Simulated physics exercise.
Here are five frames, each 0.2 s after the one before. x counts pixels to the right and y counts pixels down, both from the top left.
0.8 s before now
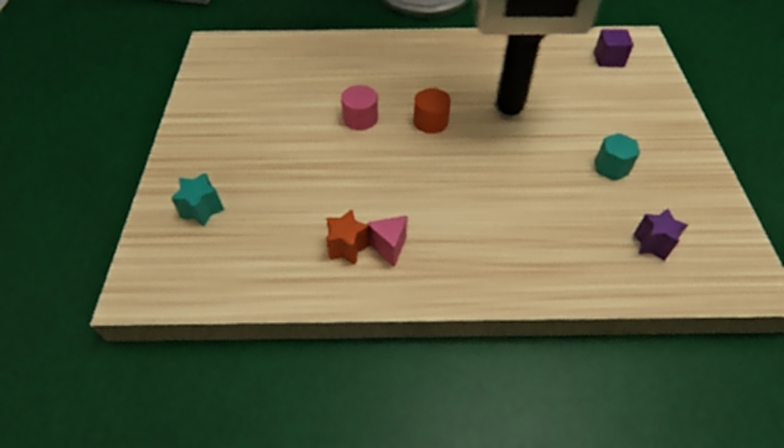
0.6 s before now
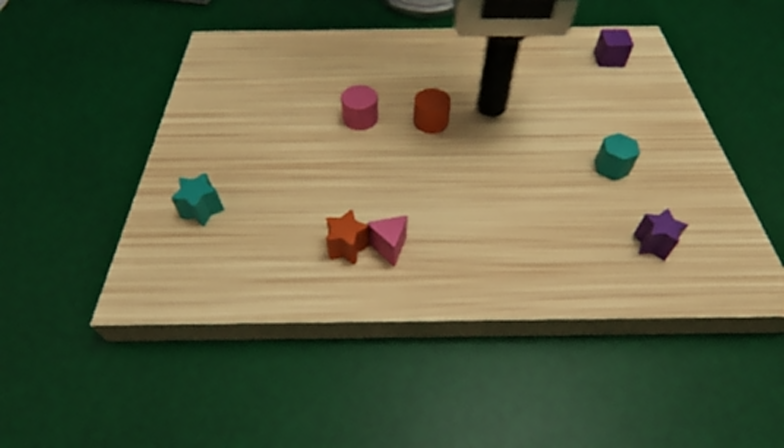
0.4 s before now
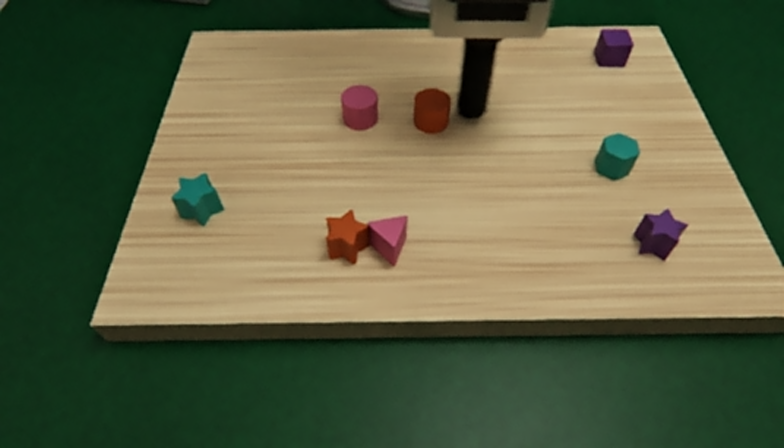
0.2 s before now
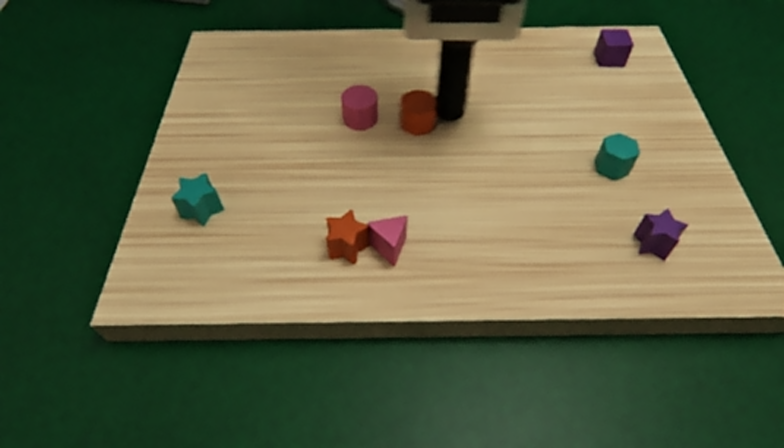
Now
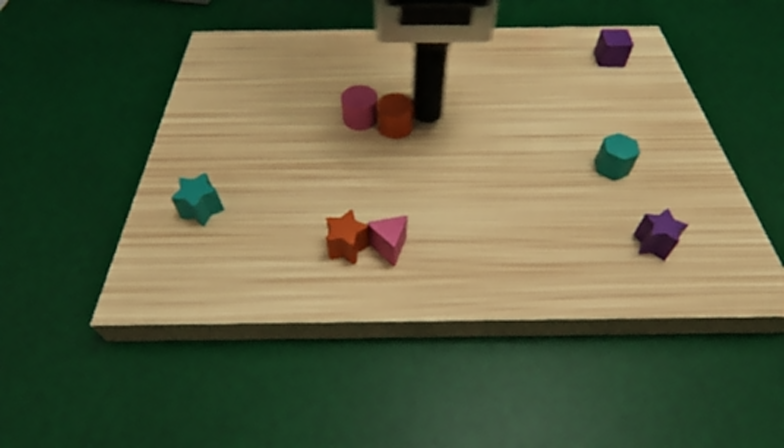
The clip shows a black rod moving left above a wooden board scattered with small colored blocks; it reaches the orange disc and pushes it a short way left, up beside the pink disc, while the other blocks stay still.
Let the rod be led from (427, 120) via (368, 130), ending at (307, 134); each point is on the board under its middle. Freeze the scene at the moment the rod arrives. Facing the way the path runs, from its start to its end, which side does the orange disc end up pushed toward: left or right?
Off to the left side.
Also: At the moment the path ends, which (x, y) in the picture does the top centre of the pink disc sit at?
Just about (318, 89).
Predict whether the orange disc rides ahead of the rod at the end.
Slipped off.
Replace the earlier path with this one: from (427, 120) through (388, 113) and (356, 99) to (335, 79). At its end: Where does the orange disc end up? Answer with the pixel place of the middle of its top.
The middle of its upper face should be somewhere near (366, 110).
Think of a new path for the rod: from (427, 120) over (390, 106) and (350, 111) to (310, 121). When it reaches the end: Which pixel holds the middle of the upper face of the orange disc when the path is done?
I think it will end close to (377, 105).
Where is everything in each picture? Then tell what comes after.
Lower end of the rod at (510, 106), tops of blocks, pink disc at (359, 96), orange disc at (433, 100), in the first picture.
Rod at (491, 108), blocks as before, in the second picture.
Rod at (471, 110), blocks as before, in the third picture.
Rod at (450, 112), orange disc at (419, 101), in the fourth picture.
Rod at (427, 114), pink disc at (359, 96), orange disc at (395, 104), in the fifth picture.
What follows on the original path. One third of the way, rod at (387, 121); pink disc at (338, 95); orange disc at (356, 117).
Two thirds of the way, rod at (347, 126); pink disc at (327, 92); orange disc at (320, 129).
At the end, rod at (306, 128); pink disc at (318, 89); orange disc at (300, 137).
